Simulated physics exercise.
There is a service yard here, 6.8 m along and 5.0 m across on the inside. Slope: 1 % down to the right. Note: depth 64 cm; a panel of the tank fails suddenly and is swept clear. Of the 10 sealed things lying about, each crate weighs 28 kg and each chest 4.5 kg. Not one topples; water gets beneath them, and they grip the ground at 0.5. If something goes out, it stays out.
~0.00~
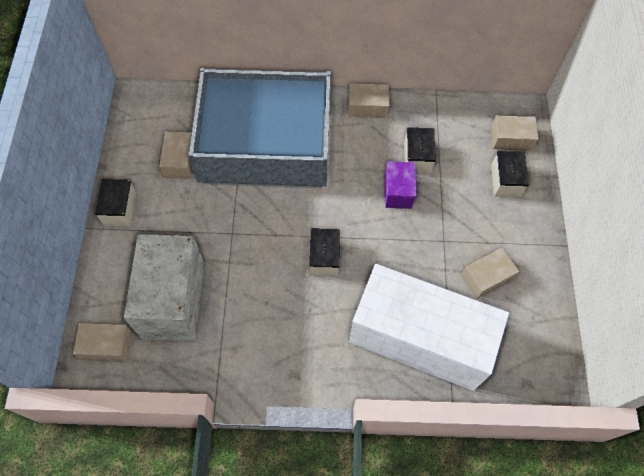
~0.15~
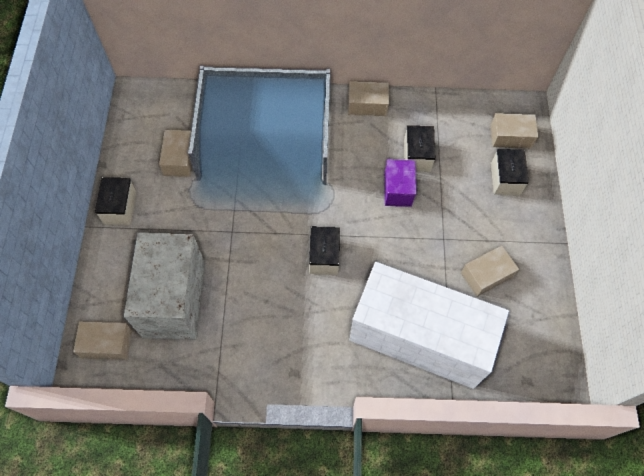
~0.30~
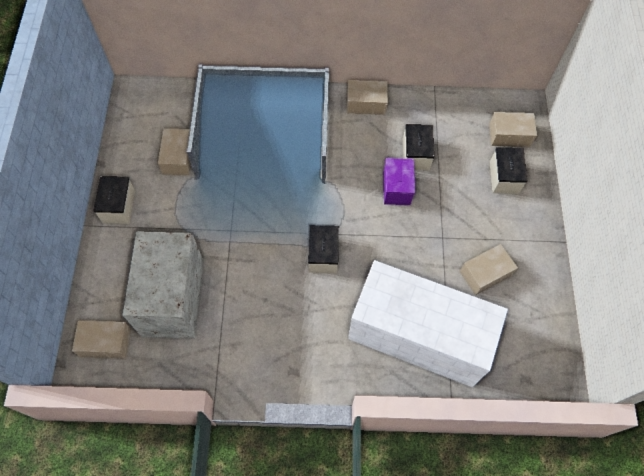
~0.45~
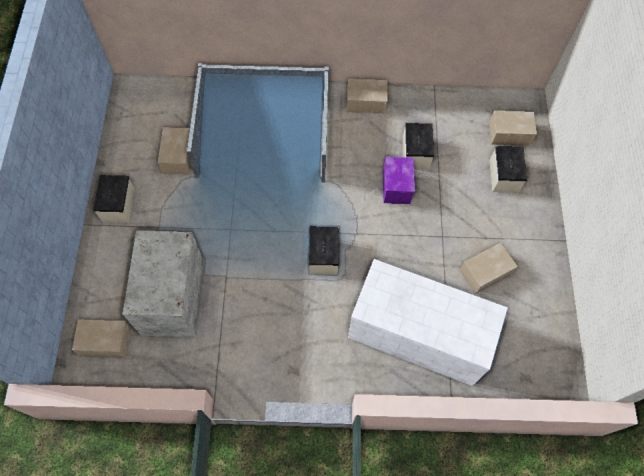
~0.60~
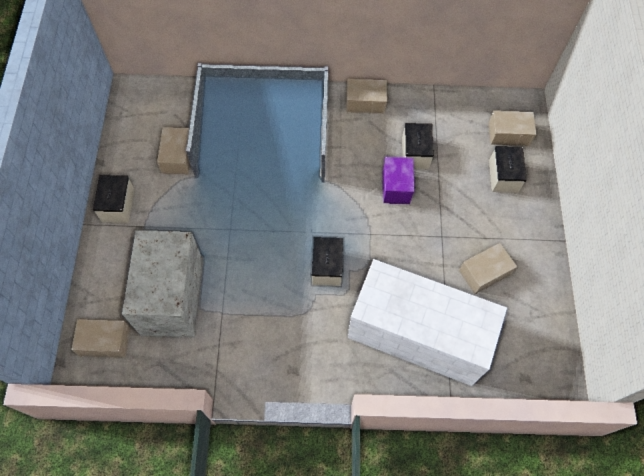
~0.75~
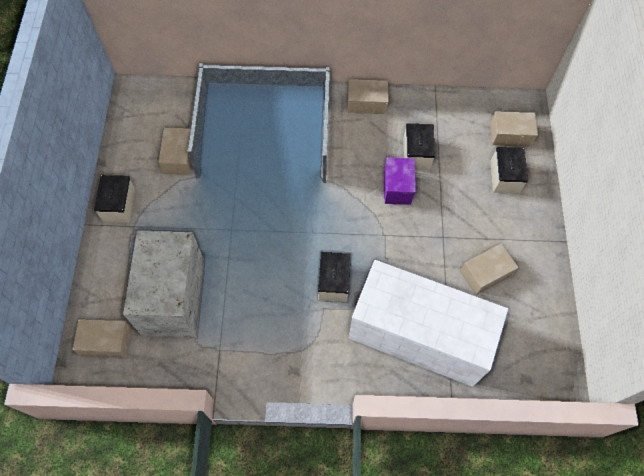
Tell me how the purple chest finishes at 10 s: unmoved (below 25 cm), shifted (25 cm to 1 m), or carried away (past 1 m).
Unmoved.
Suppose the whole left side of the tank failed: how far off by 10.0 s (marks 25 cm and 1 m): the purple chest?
Well, the purple chest is flushed away.
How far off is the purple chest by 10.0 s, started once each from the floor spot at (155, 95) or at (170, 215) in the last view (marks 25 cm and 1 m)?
Moved partway; swept far.
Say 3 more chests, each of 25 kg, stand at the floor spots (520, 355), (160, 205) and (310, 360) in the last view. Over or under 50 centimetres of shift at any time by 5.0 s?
Taking them in order: Not far enough, not far enough and far enough.
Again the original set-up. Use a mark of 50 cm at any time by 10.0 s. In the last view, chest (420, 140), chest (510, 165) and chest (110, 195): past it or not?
Within, within, beyond.
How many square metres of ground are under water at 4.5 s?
24 m2.
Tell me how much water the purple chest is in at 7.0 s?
Somewhere close to 0 cm.
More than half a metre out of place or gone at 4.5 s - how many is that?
Answer: 2.
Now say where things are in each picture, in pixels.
The purple chest at (401, 179), on the bottom; 2.4 m2 under water; 0 of 10 have shifted, in the first picture.
The purple chest at (401, 177), on the bottom; water covers 3.4 m2; 0 of 10 have shifted, in the second picture.
The purple chest at (400, 175) rests on the ground; water covers 4.6 m2; 0 of 10 have shifted, in the third picture.
The purple chest at (400, 174) rests on the ground; 6.0 m2 under water; 0 of 10 have shifted, in the fourth picture.
The purple chest at (399, 174), on the bottom; water covers 7.4 m2; 1 of 10 have shifted, in the fifth picture.
The purple chest at (401, 175) rests on the ground; 8.9 m2 under water; 1 of 10 have shifted, in the sixth picture.
After 2.0 s the purple chest is near (401, 175), 0.0 m from its start, aground; 0 of 10 are out; 1 afloat.
After 4.5 s the purple chest is near (401, 175), 0.0 m from its start, aground; 1 of 10 are out; 0 afloat.
After 7.0 s the purple chest is near (401, 175), 0.0 m from its start, aground; 1 of 10 are out; 1 afloat.
After 10.0 s the purple chest is near (401, 175), 0.0 m from its start, aground; 1 of 10 are out; 2 afloat.
